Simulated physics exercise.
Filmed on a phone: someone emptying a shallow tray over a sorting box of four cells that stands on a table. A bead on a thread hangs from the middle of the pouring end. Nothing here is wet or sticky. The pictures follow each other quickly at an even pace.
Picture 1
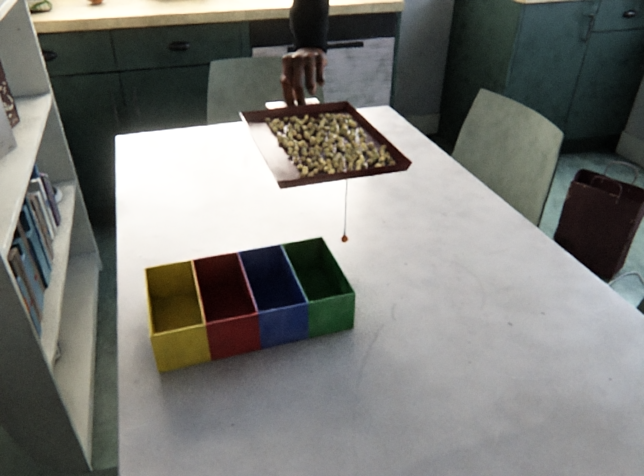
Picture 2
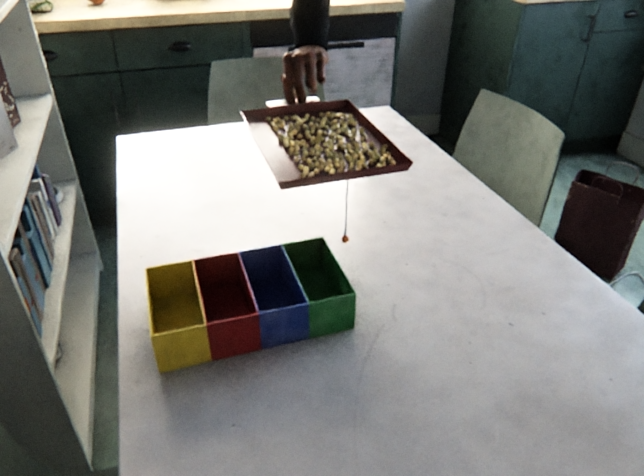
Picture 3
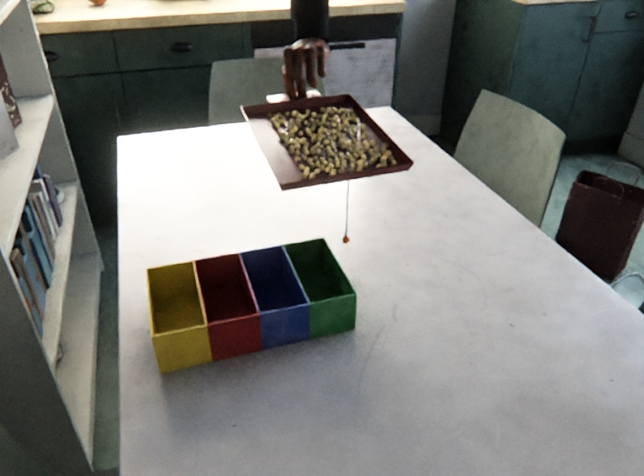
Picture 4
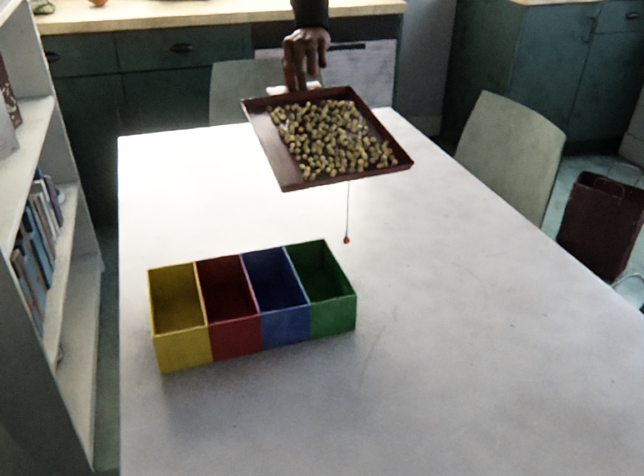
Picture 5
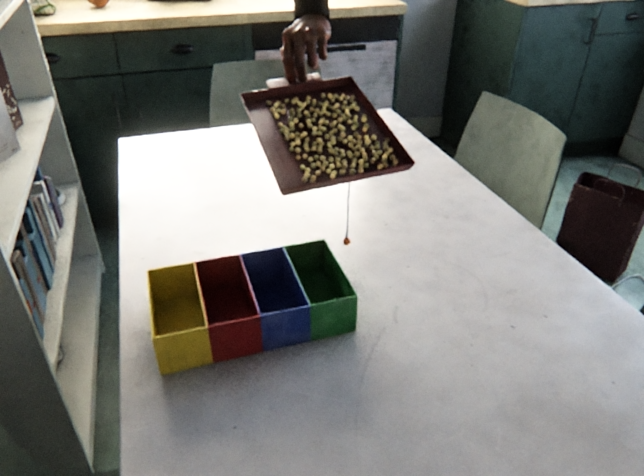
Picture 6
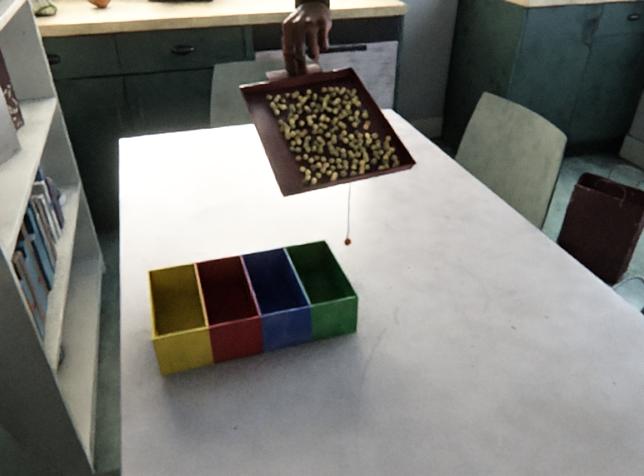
Above a table, a hand gradually tilts a shallow tray of small pale beans.
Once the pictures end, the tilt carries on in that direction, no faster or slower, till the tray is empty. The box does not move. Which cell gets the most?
Fullest: The green cell.
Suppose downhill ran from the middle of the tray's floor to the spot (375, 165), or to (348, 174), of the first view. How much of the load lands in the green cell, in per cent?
Near 0 % and 20 %.
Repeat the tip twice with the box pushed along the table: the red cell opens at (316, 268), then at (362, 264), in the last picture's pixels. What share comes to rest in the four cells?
In turn 100 and 60 in a hundred.
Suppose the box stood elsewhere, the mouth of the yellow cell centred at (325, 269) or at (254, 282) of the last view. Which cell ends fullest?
One: The yellow cell. Two: The red cell.
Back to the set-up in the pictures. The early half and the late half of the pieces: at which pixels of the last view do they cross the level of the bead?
At about (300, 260), then at (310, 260).
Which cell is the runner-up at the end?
In second place: The cell in blue.
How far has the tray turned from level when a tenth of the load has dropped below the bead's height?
At some 55 degrees.
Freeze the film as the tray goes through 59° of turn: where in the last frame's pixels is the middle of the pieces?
Close to (314, 182).
Shortly afterwards, tray tipped steeply; the bulk on the tray; a little in the green cell; a little in the blue cell; a little falling or outside the box.
Next, tray tipped right over; only a few on the tray; near half in the green cell; near a third in the blue cell; a little falling or outside the box.
Some moments later, tray tipped past a quarter turn; near half in the green cell; near a third in the blue cell; a little falling or outside the box.
In the end, tray tipped past a quarter turn; near half in the green cell; near a third in the blue cell; none at all in the yellow cell; none at all in the red cell; a little outside the box.
